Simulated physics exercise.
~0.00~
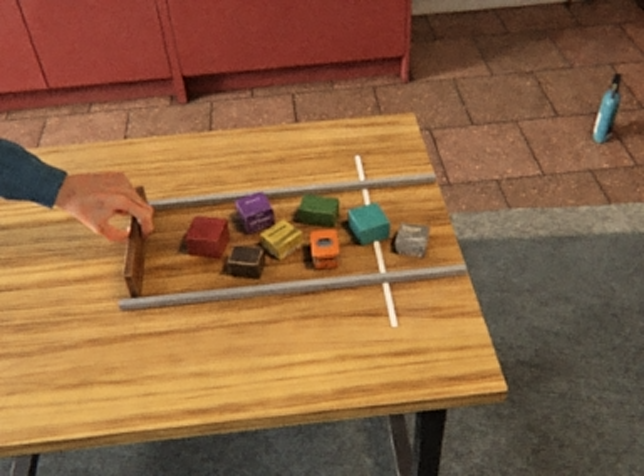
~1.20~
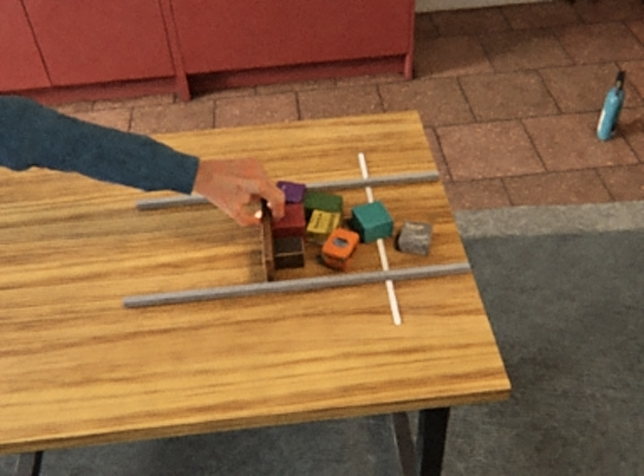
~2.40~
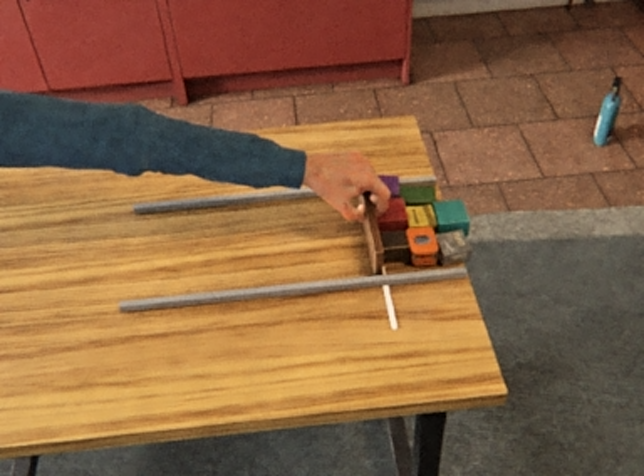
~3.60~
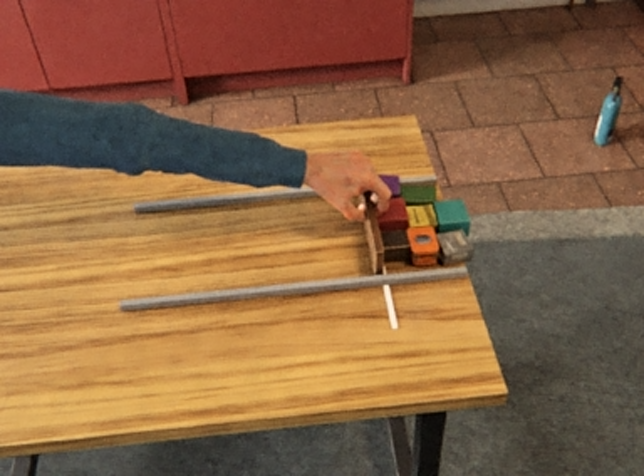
A hand pushes a board rightward, bunching colourful blocks near the table's edge without any falling.
